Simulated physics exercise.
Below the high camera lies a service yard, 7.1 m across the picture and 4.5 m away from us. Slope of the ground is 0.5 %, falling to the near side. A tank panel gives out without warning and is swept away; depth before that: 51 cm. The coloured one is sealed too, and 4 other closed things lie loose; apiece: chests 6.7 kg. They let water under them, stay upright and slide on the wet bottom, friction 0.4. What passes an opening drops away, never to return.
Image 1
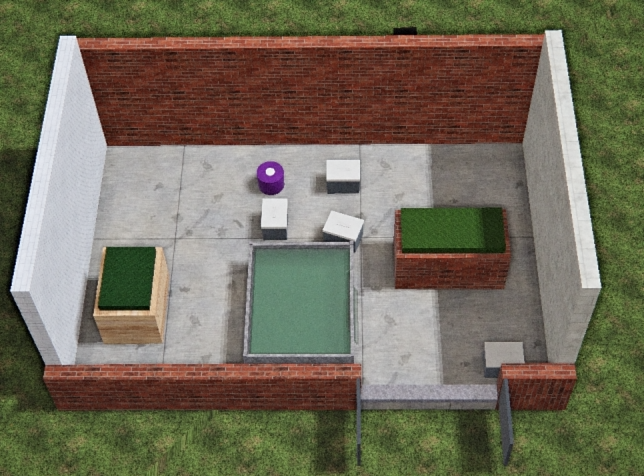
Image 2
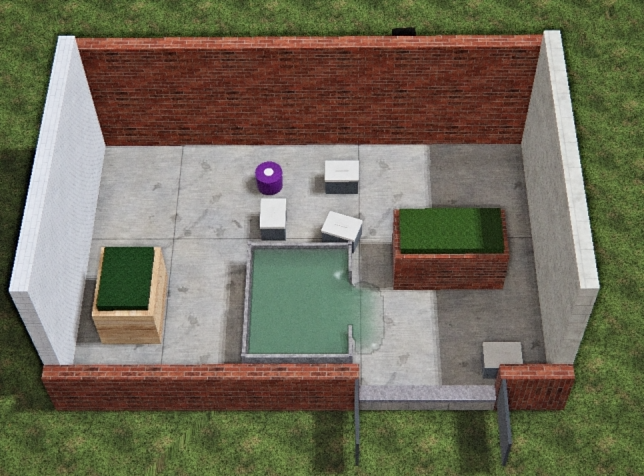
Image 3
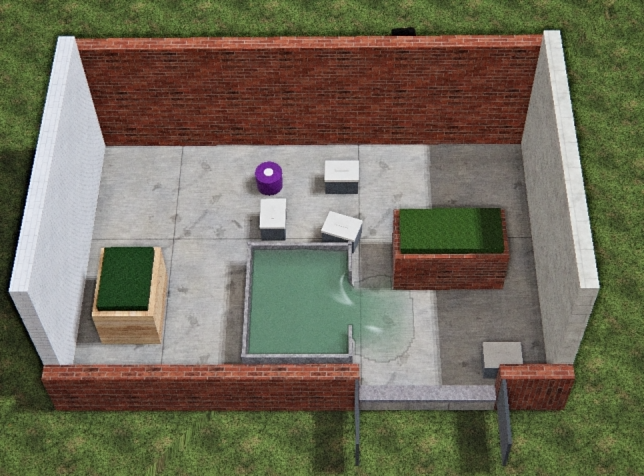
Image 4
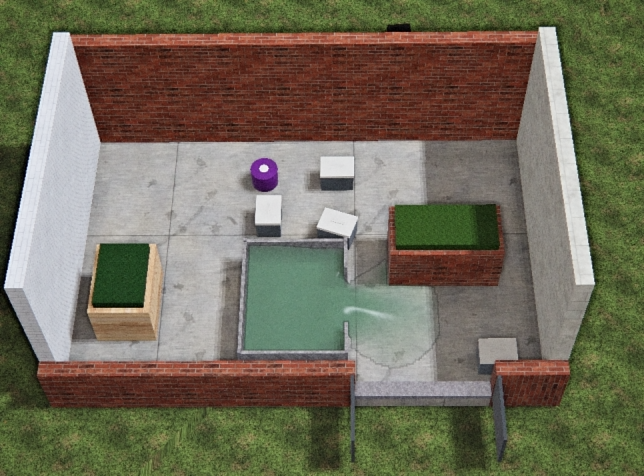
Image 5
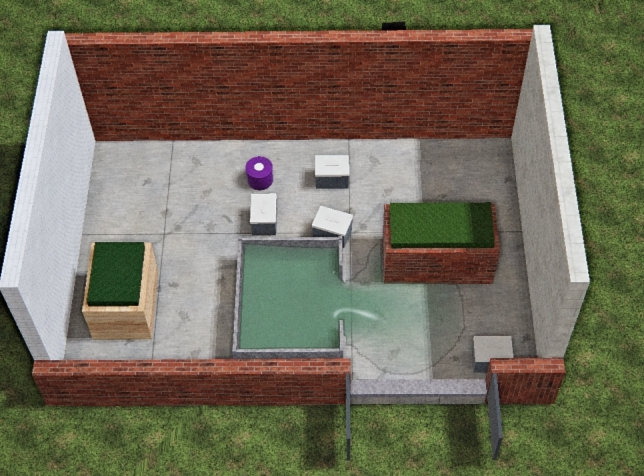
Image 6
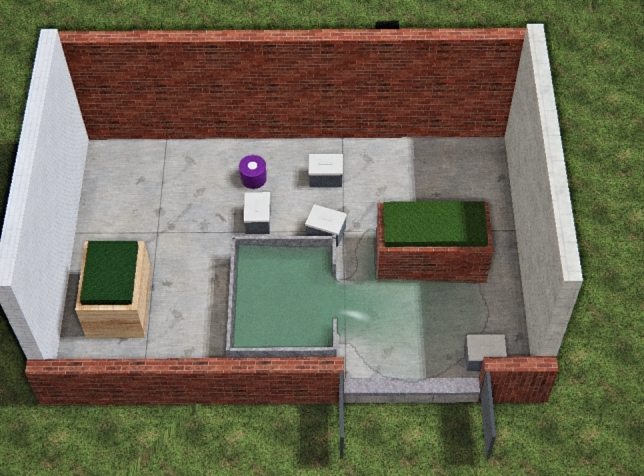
Green water pouring through the right side of a tank and spreading across a walled yard's concrete floor, purple tub staying still.
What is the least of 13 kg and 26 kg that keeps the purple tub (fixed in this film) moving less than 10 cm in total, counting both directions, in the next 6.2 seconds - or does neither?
13 kg.
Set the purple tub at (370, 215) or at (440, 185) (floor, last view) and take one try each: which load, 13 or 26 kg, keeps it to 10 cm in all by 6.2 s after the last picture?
Light one suffices, then light one suffices.
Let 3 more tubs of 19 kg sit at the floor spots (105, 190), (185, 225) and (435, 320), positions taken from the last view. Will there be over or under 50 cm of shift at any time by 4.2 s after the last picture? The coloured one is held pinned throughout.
In that order: Not as far, then not as far, then farther.
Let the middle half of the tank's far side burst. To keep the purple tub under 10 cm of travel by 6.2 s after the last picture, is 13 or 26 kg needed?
Then I'd expect neither mass to do.
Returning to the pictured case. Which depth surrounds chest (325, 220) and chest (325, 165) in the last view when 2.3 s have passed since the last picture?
I'd put it at 1 cm and 2 cm respectively.
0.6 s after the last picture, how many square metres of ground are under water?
9.0 m2.
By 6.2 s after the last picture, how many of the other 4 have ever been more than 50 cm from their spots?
The tally stands at 1.
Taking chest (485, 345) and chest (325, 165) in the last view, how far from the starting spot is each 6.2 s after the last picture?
So the first is off by 20 centimetres, the second by 50 centimetres.
Then, 0.6 s after the last picture the purple tub would be 0 cm from its start with 13 kg and 0 cm from its start with 26 kg; 0 cm of water round it then.
Then, 2.3 s after the last picture the purple tub would be 0 cm from its start with 13 kg and 0 cm from its start with 26 kg; 0 cm of water round it then.
Then, 4.2 s after the last picture the purple tub would be 0 cm from its start with 13 kg and 0 cm from its start with 26 kg; 0 cm of water round it then.
Then, 6.2 s after the last picture the purple tub would be 0 cm from its start with 13 kg and 0 cm from its start with 26 kg; 2 cm of water round it then.
